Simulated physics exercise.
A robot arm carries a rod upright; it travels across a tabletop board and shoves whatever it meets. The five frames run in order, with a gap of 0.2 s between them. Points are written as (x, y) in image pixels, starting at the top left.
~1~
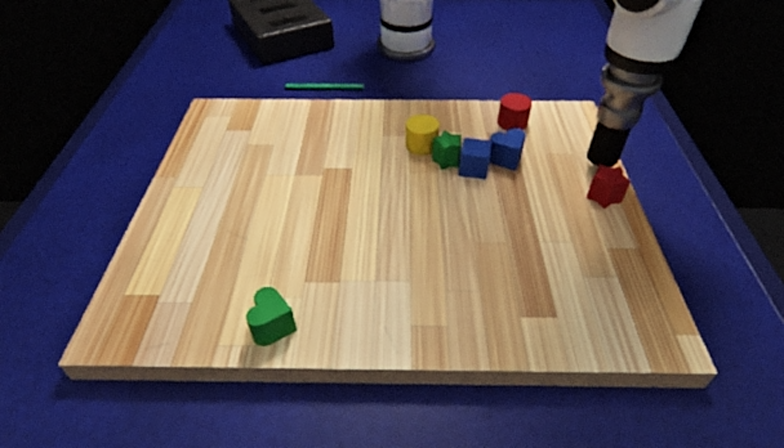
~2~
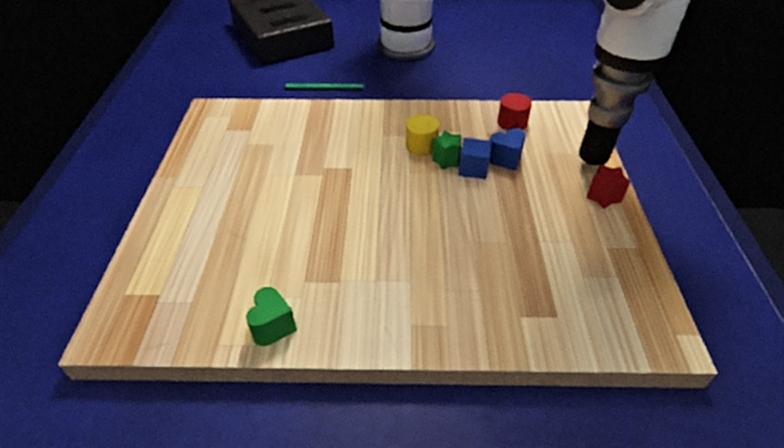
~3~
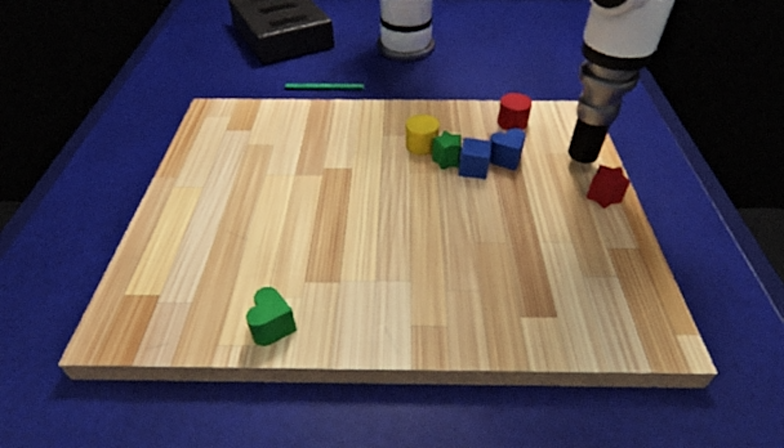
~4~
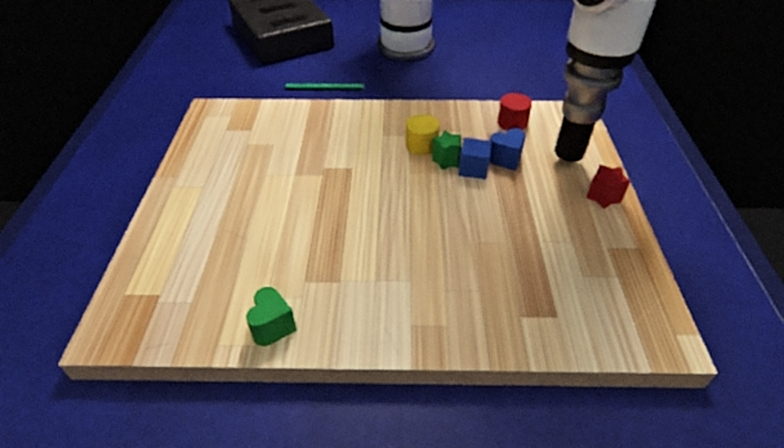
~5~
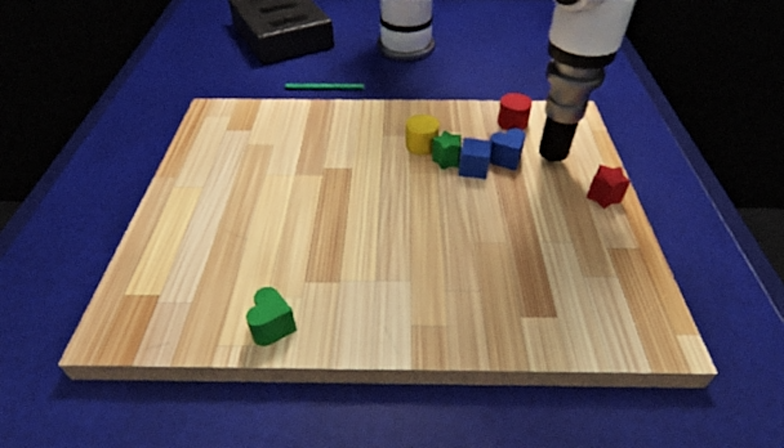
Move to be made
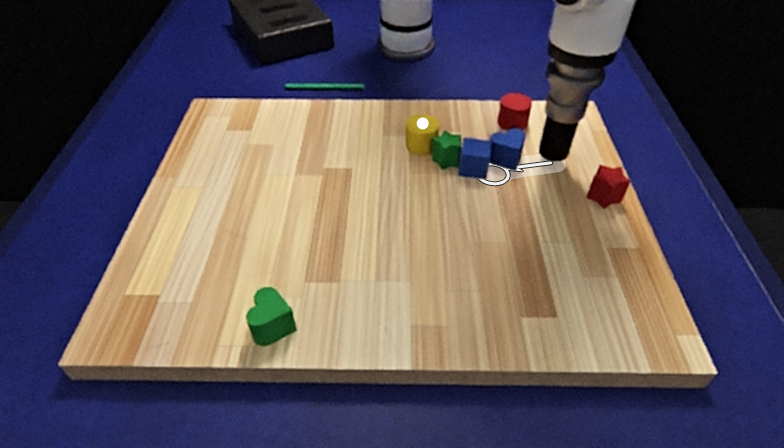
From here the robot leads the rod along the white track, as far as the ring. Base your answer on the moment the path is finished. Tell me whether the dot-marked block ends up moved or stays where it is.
It's unmoved.
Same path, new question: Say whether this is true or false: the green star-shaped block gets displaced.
Answer: True.
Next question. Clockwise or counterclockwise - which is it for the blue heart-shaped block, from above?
Looking down on the board, it turns clockwise.
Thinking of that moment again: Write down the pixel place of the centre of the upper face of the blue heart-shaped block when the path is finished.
If I read the scene right, the answer is (488, 133).
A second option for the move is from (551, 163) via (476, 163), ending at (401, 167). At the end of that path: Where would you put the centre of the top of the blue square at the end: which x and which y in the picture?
I'd say the blue square ends with its top centre at (435, 163).
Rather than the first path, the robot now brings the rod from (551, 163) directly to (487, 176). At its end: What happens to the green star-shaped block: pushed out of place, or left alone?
Shifted.
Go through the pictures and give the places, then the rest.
Rod tip (602, 159); block tops, yellow circle (423, 123); green star-shaped block (449, 139); blue square (477, 147); blue heart-shaped block (510, 138), in the first picture.
Rod (594, 157); blocks unchanged, in the second picture.
Rod (583, 155); blocks unchanged, in the third picture.
Rod (569, 154); blocks unchanged, in the fourth picture.
Rod (553, 153); yellow circle (423, 123); green star-shaped block (449, 139); blue square (477, 147); blue heart-shaped block (510, 138), in the fifth picture.
Path on the board, from (551, 163) over (521, 167) to (493, 174); the dot is on the yellow circle.
The first path, step by step. Halfway along, rod (523, 157); green star-shaped block (444, 139), turned 15° clockwise; blue square (471, 147), turned 25° anticlockwise; blue heart-shaped block (497, 136), turned 20° clockwise.
At the end, rod (494, 164); yellow circle in place; green star-shaped block (440, 138), turned 20° clockwise; blue square (465, 149), turned 15° anticlockwise; blue heart-shaped block (488, 133), turned 35° clockwise.
